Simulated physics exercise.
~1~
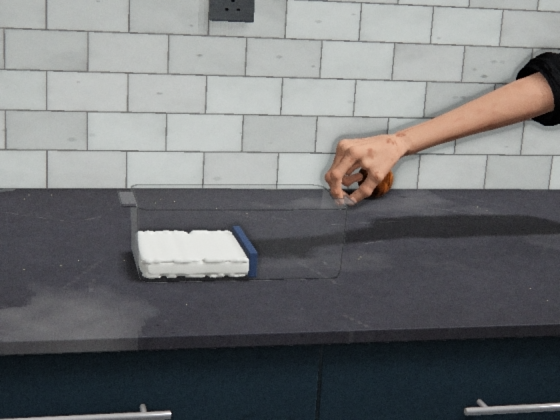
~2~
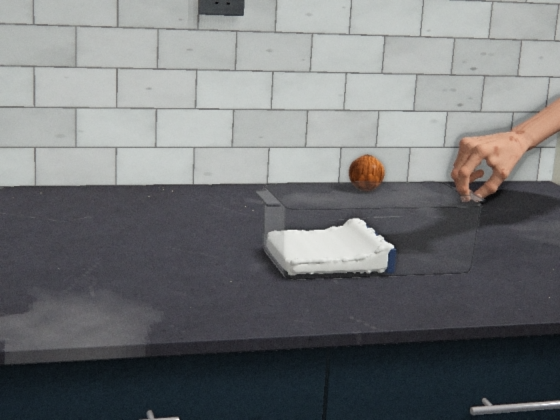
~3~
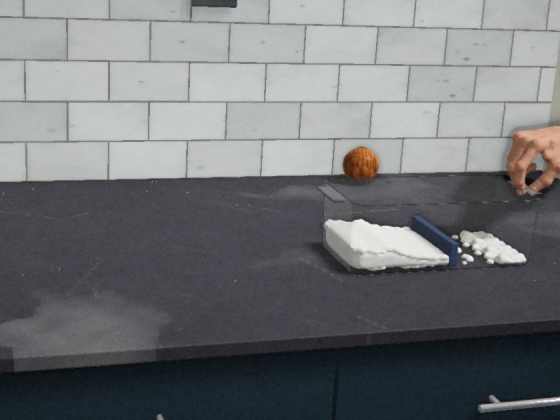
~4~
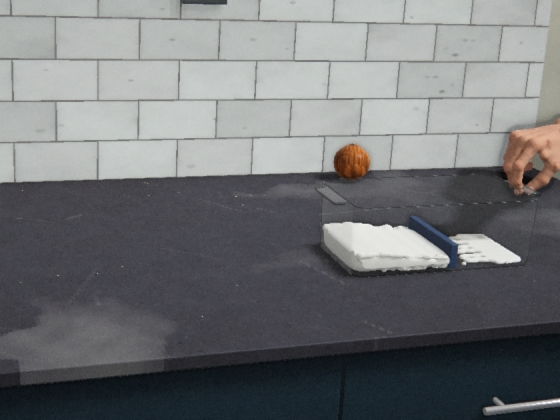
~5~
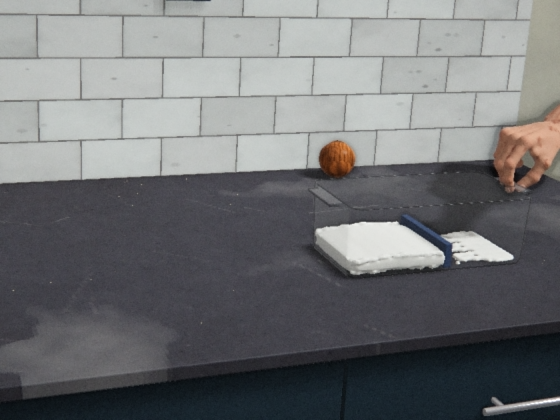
On a dark kitchen counter, a hand pulls a clear tub right, and some white contents spill past the blue divider inside.
